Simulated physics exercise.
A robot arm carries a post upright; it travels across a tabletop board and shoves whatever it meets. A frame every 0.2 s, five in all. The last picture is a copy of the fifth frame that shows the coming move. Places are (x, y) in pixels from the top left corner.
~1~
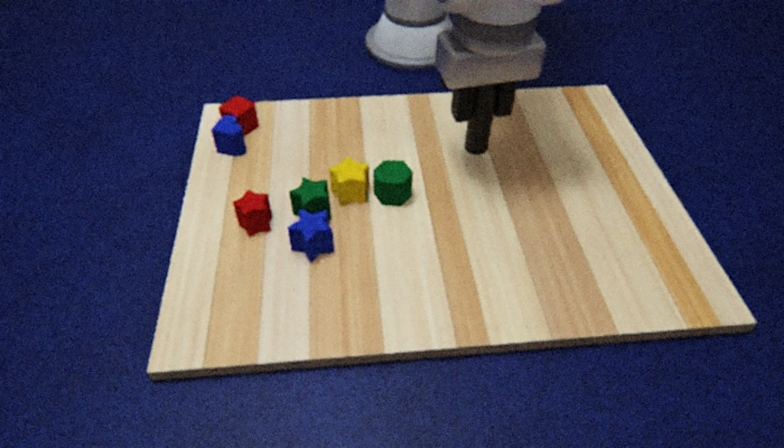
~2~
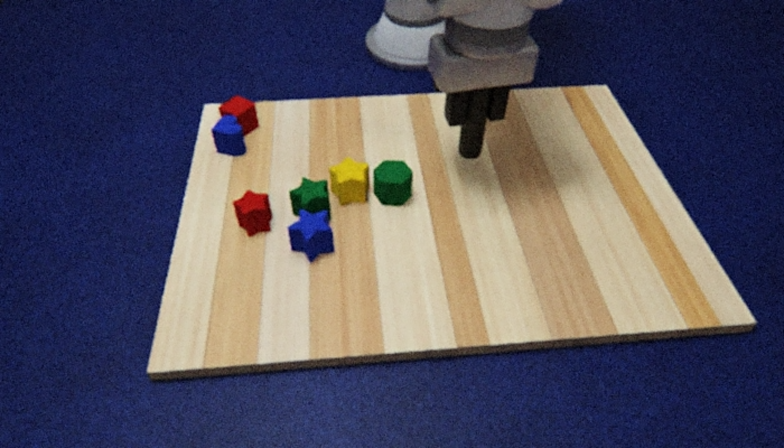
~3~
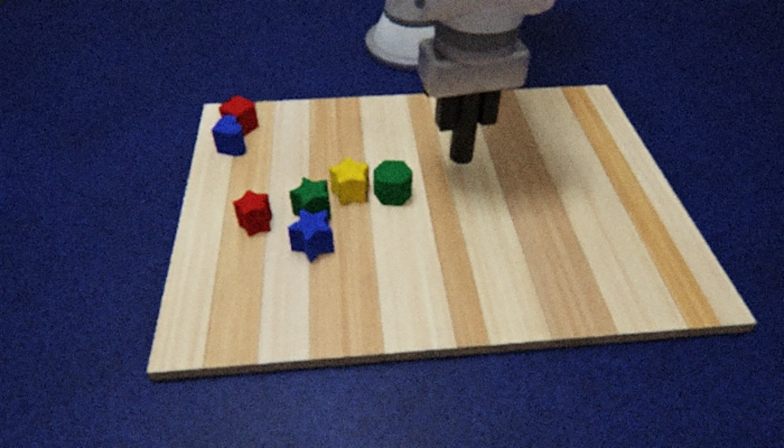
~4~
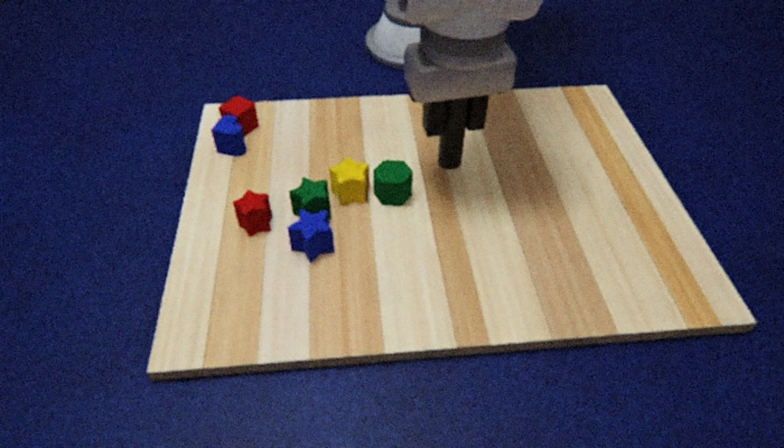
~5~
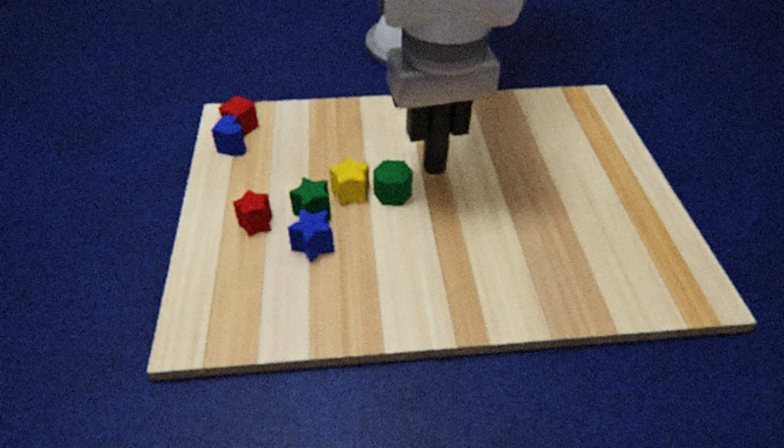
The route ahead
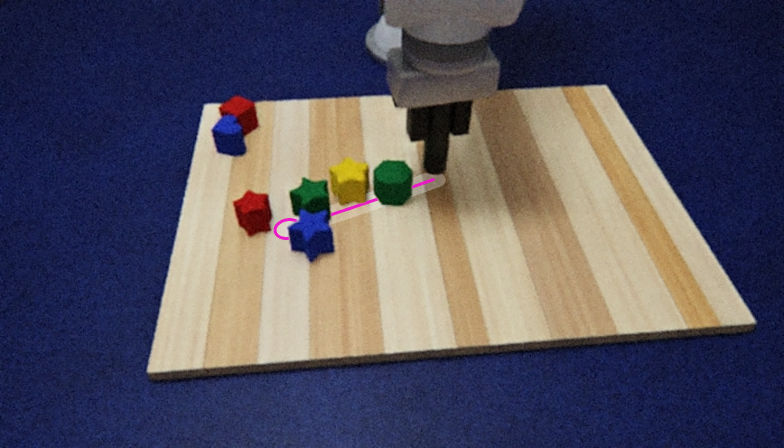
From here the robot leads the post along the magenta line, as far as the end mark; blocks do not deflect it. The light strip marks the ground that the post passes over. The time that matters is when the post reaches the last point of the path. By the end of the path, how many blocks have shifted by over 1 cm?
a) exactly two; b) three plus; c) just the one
b - three plus.
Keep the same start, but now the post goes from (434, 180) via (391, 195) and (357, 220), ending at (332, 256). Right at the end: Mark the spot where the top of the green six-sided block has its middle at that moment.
I'd place it at (318, 197), taking the centre of its top.
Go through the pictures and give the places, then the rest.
Lower end of the post (476, 148), tops of blocks, red star-shaped block (251, 201), green star-shaped block (310, 189), blue star-shaped block (311, 223), yellow star-shaped block (350, 170), green six-sided block (393, 171), in the first picture.
Post (470, 152), blocks as before, in the second picture.
Post (461, 157), blocks as before, in the third picture.
Post (449, 162), blocks as before, in the fourth picture.
Post (435, 167), red star-shaped block (251, 201), green star-shaped block (310, 189), blue star-shaped block (311, 223), yellow star-shaped block (350, 170), green six-sided block (393, 171), in the fifth picture.
The drawn path runs from (434, 180) to (288, 229).
On the path given first. One third of the way, post (388, 183); green star-shaped block (302, 189), turned 30° anticlockwise; yellow star-shaped block (329, 170), turned 20° clockwise; green six-sided block (359, 180).
Two thirds of the way, post (338, 200); red star-shaped block (244, 204), turned 15° anticlockwise; green star-shaped block (271, 190), turned 55° anticlockwise; yellow star-shaped block (308, 167), turned 55° clockwise; green six-sided block (305, 194), turned 25° clockwise.
At the end, post (286, 217); red star-shaped block (204, 206), turned 65° anticlockwise; green star-shaped block (229, 188), turned 25° anticlockwise; blue star-shaped block (306, 224), turned 25° anticlockwise; yellow star-shaped block (308, 167), turned 55° clockwise; green six-sided block (250, 205), turned 45° clockwise.
